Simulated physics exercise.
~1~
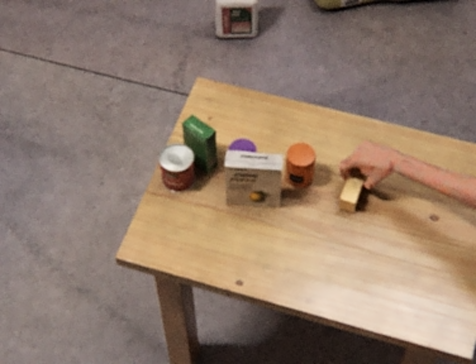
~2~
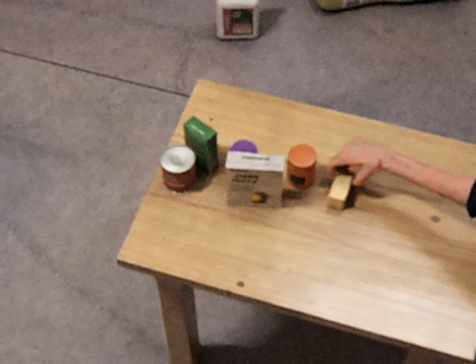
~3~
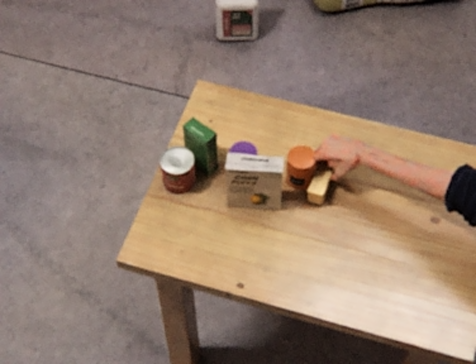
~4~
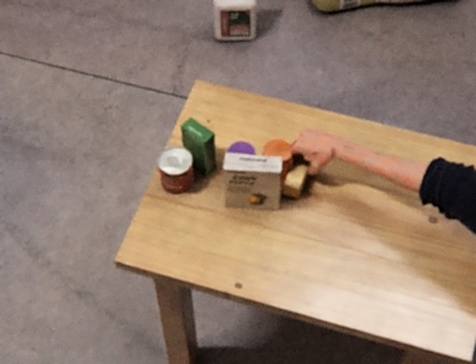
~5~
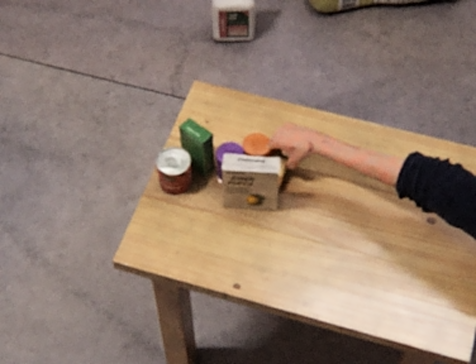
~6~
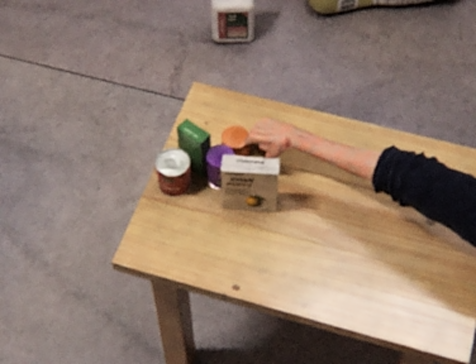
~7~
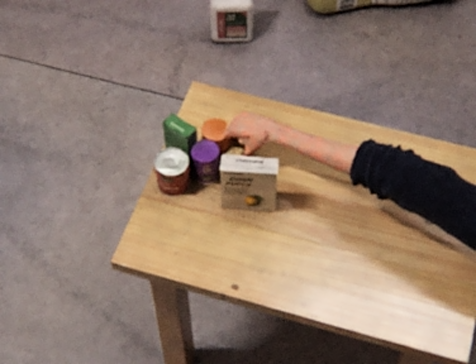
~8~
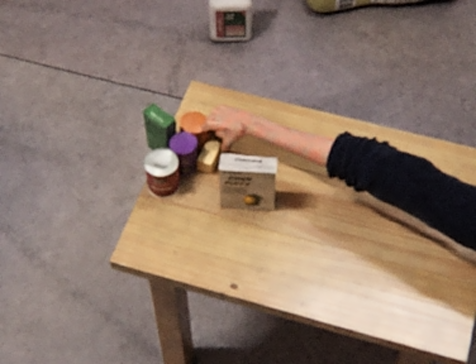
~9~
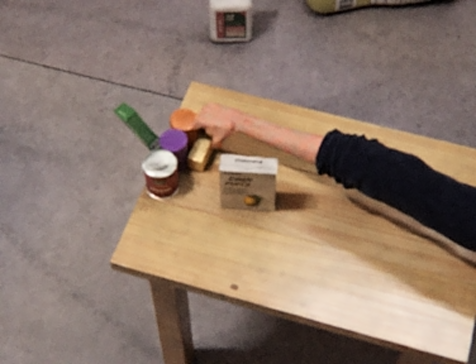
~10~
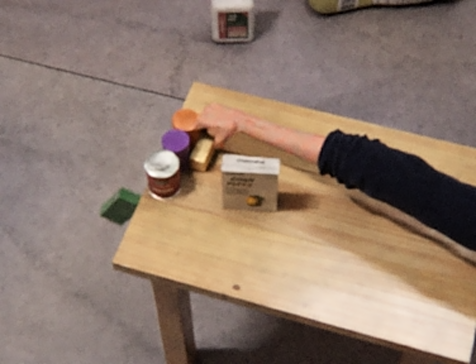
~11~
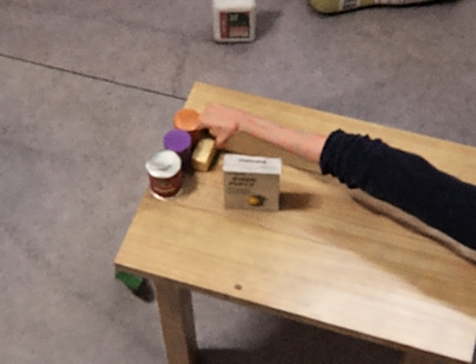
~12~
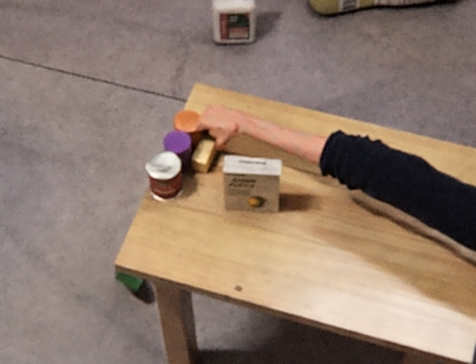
At the crowded left end of a wooden table, a hand holds a small wooden block to the right of a green packet, a red tin, a purple tin, an orange jar and a white packet. The hand slides the block left until it pushes the orange jar along behind the white packet, which stays put. The purple tin and then the green packet start moving left too, and the red tin shifts slightly. The green packet tips over the table's edge and drops to the floor. The hand stops, leaving both tins and the jar upright near the edge.
